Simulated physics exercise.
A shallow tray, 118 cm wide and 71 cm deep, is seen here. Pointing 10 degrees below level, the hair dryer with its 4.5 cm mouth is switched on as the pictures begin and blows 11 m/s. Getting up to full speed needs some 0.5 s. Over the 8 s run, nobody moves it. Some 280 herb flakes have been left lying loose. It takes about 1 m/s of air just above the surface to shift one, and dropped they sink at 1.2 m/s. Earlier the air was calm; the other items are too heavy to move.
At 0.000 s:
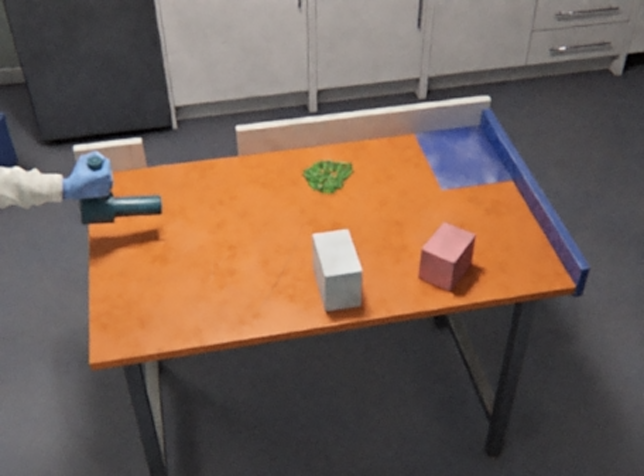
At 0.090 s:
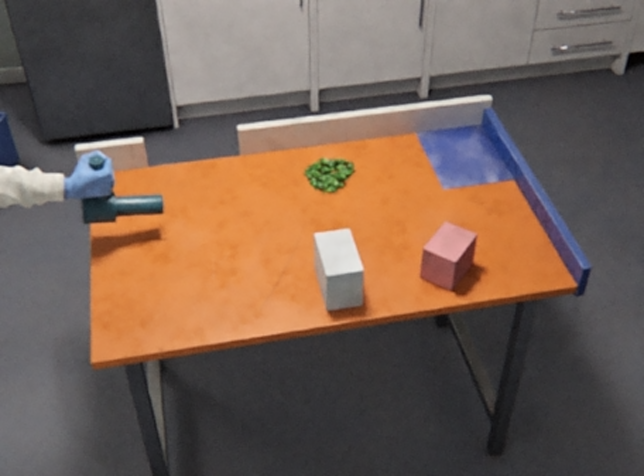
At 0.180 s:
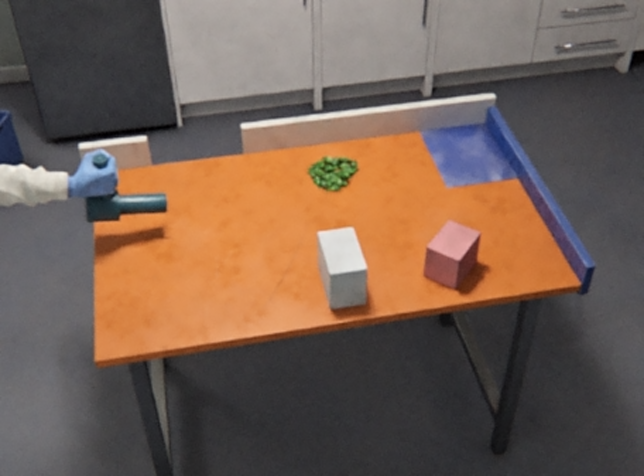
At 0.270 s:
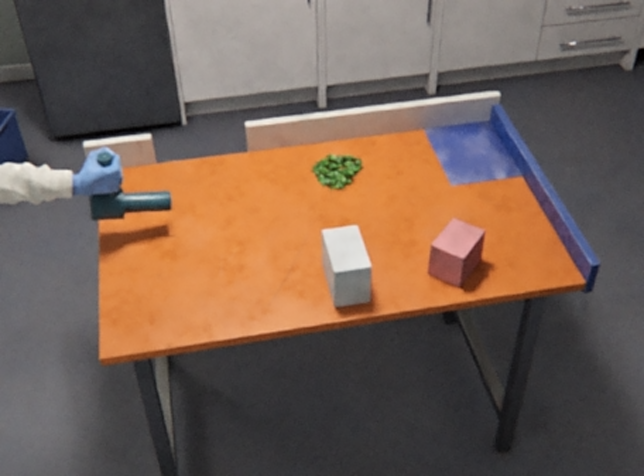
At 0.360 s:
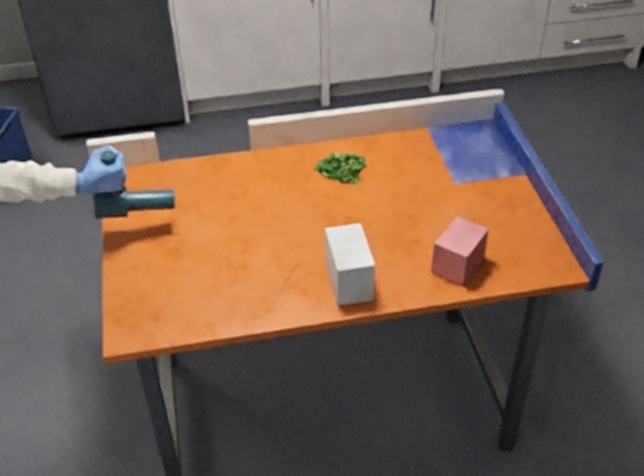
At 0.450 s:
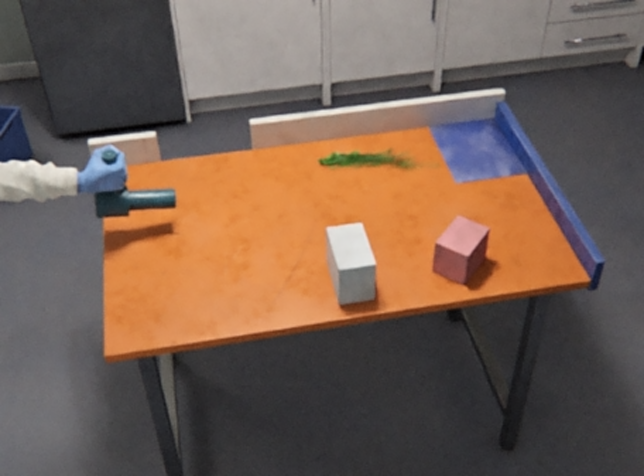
A small pile of green herb flakes lies still at first, then stretches rightward into a thin streak across an orange table in a grey-floored room with white cabinets, seen from above. A gloved hand at left holds a dark teal hair dryer steady, while a white block, a pink block and a blue mat sit in front and at far right. The camera drifts slightly.
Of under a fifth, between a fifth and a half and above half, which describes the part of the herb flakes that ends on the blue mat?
The part of the herb flakes that ends on the blue mat is more than half.
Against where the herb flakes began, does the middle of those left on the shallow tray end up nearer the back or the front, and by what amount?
Towards the back, some 15 cm.
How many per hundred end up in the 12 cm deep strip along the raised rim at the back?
I'd put it at about 100 percent.
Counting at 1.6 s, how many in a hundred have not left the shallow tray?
About 100 % remain.
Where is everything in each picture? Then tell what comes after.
The middle of the herb flakes is near (327, 176), none has stirred yet and the mouth of the hair dryer is at (161, 205), in the first picture.
The middle of the herb flakes is near (328, 174), none has stirred yet and the blue mat is centred on (463, 156), in the second picture.
The middle of the herb flakes is near (332, 172), none has stirred yet, the top of a block is at (342, 250) and the top of a block is at (454, 240), in the third picture.
The middle of the herb flakes is near (336, 170) and none has stirred yet, in the fourth picture.
The middle of the herb flakes is near (342, 168), the farthest in sight from the hair dryer is at (363, 158) and about 5 % have left their places, in the fifth picture.
The middle of the herb flakes is near (357, 160), the farthest in sight from the hair dryer is at (434, 166) and about 65 % have left their places, in the sixth picture.
After 1.6 s, 91 % are on the blue mat; the middle of those still in play is near (488, 114); 29 % have settled or left.
After 2.6 s, 89 % are on the blue mat; the middle of those still in play is near (489, 114); 31 % have settled or left.
After 4.4 s, 85 % are on the blue mat; the middle of those still in play is near (489, 113); 39 % have settled or left.
After 8.0 s, at the end, 72 % are on the blue mat; the middle of those still in play is near (489, 111).
